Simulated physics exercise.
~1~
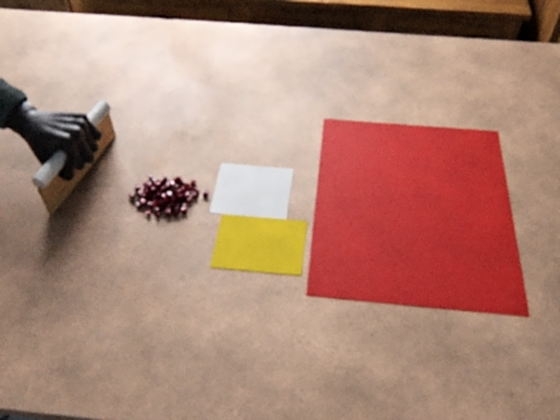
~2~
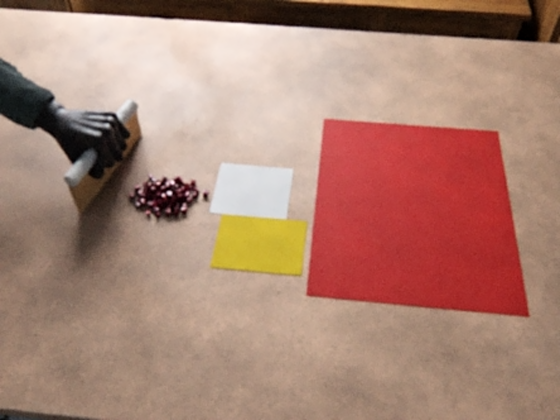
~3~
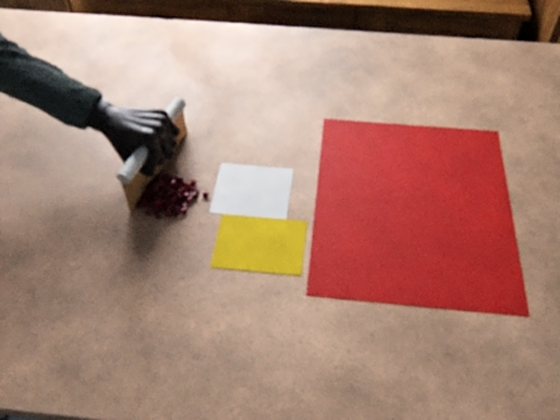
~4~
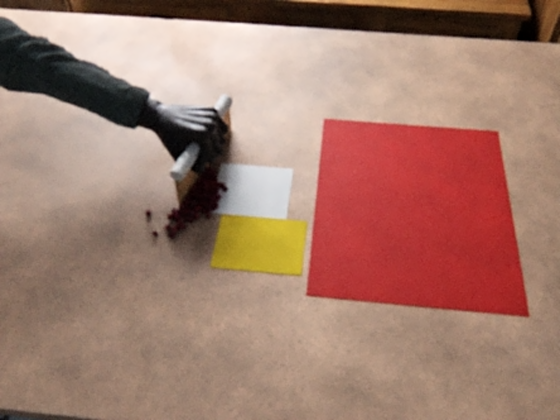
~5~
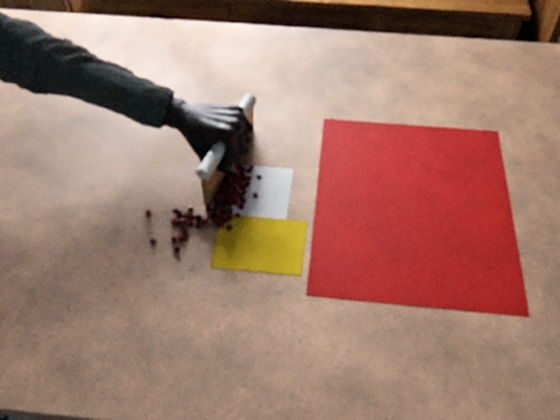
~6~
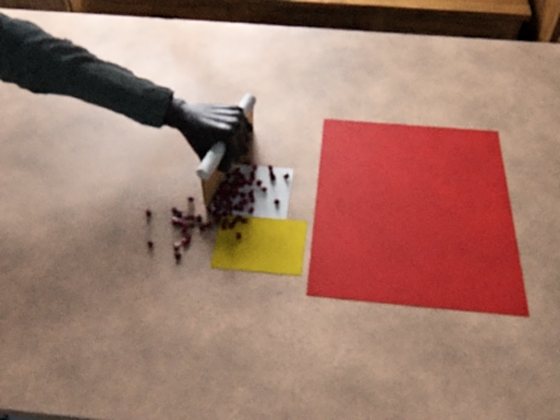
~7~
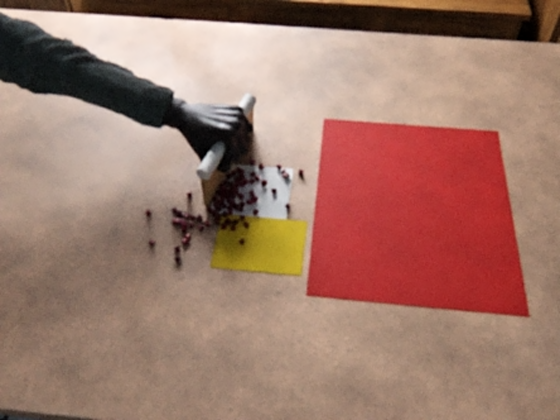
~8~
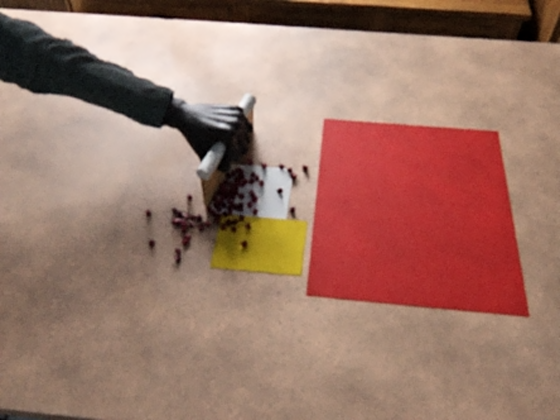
The clip shows a gloved hand pushing a scraper rightwards into a pile of small dark red pieces, then stopping as they scatter ahead, leaving most on the white sheet, some on the yellow sheet and bare surface, and none on the large red sheet.
